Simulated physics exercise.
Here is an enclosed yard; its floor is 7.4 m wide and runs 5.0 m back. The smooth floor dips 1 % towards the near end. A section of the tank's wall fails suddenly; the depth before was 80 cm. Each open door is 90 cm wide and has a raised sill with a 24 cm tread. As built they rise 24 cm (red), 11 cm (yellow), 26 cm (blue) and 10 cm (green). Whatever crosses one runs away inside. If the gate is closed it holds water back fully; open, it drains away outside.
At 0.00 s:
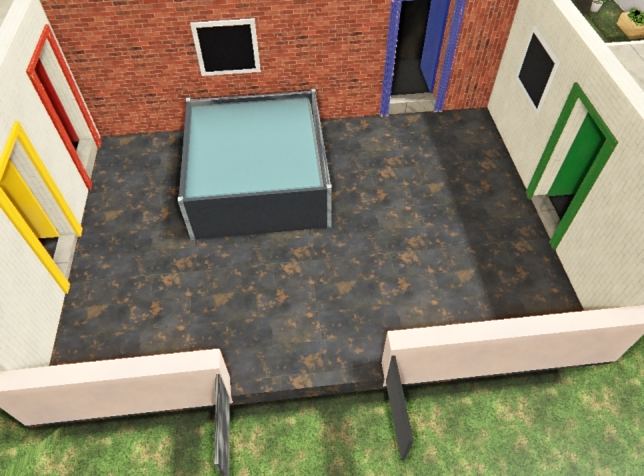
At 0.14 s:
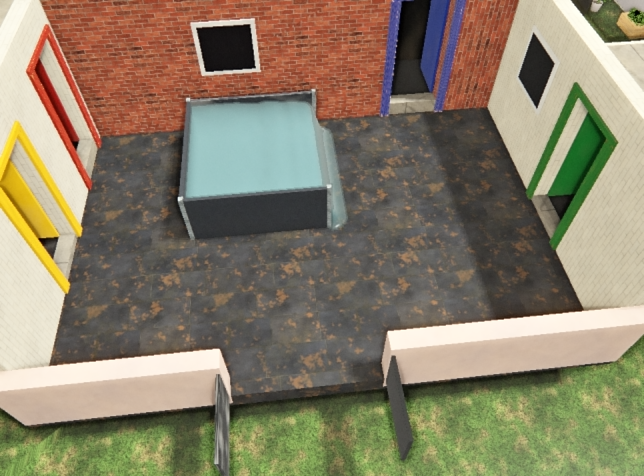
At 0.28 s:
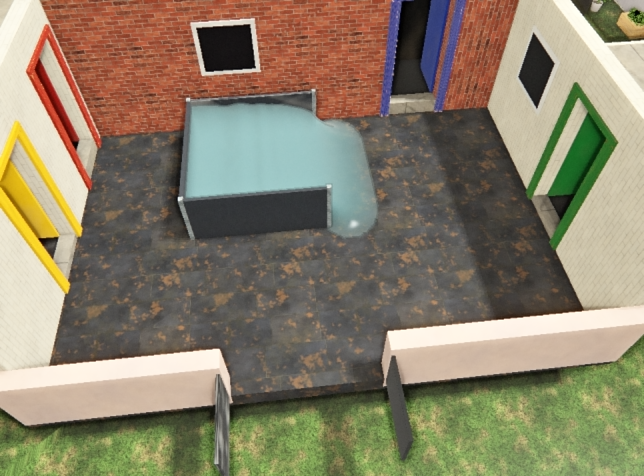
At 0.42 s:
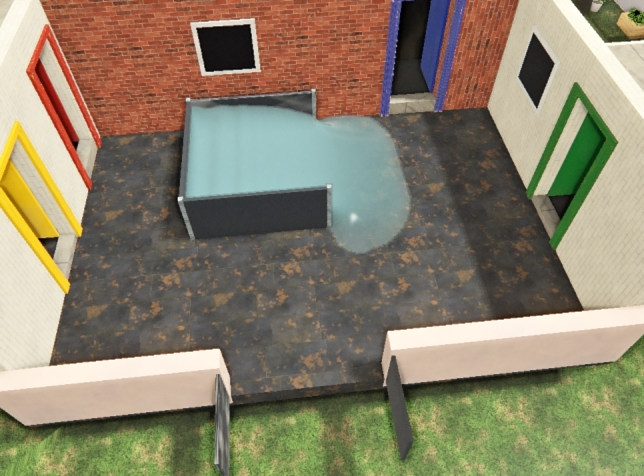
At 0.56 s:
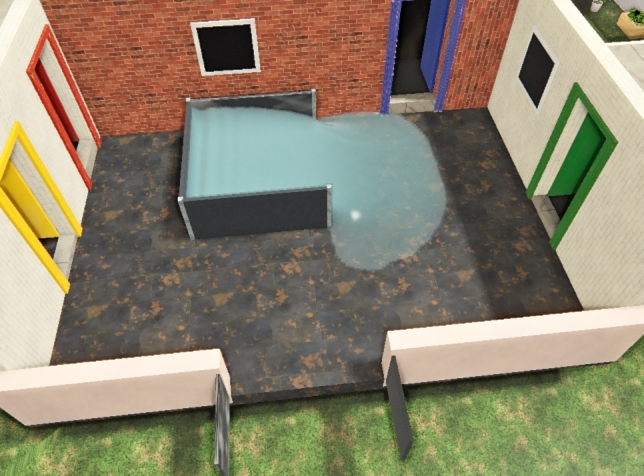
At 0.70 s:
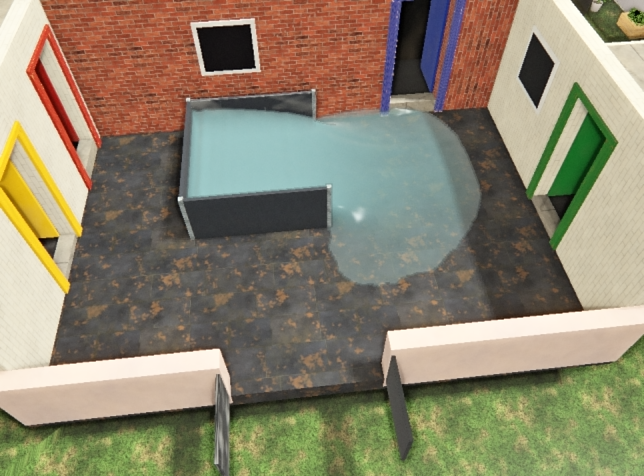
In this clip, a tank of pale blue water stands against a brick wall in a yard with coloured doorways; its right side opens, and water pours out, spreading rightward across the dark floor in a widening, rounded sheet.
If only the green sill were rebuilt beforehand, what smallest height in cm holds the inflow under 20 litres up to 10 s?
It would have to be roughly 29 cm high.
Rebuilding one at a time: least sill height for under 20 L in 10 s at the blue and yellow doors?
Roughly 22 cm at blue and 11.5 cm at yellow.
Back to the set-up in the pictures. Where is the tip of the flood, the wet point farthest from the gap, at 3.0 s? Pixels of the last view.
Around (597, 339).
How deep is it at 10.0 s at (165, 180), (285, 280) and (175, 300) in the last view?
About 8, 5 and 11 cm.
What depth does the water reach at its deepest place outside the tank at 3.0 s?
Up to some 46 cm.
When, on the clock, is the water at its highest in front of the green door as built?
At about 2.2 s.
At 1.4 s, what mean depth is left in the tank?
About 39 cm.
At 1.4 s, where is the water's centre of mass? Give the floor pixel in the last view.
Near (346, 176).
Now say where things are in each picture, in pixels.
The first frame shows the tank at (254, 145) is whole and still, 80 cm deep; the green door at (564, 176) is dry.
In the second frame, water pours out at (319, 164) and has run 0.3 m, to (342, 218); about 7 cm deep outside, 80 cm at the back.
In the third frame, the gap is at (319, 165), the front 0.8 m out at (373, 204); the back of the tank holds 80 cm.
In the fourth frame, water pours out at (319, 166) and has run 1.3 m, to (406, 207); about 12 cm deep outside, 77 cm at the back.
In the fifth frame, the front is at (439, 185), 2.0 m from the gap at (319, 167); 6.0 m2 of floor is wet, 69 cm left at the back.
In the sixth frame, the gap is at (319, 167), the front 2.6 m out at (474, 184); the back of the tank holds 69 cm; 1.1 m in a straight line remain to the green door at (564, 176).
After 1.4 s water covers 40 % of the floor, deepest (50 cm) near (492, 117); 13 cm at the green door, 17 litres in over its 10 cm sill.
After 3.0 s water covers 50 % of the floor, deepest (46 cm) near (597, 339); 25 cm at the green door, 200 litres in over its 10 cm sill.
After 10.0 s water covers 95 % of the floor, deepest (15 cm) near (185, 382); 8 cm at the green door, 303 litres in over its 10 cm sill.
At the green door as built, the water arrived by 1.0 s and peaked near 30 cm at 2.2 s.
With a sill of 24 cm, 55 litres would have come in within the 10 s; with 32.5 cm, 6 litres. So under 20 litres takes about 29 cm.
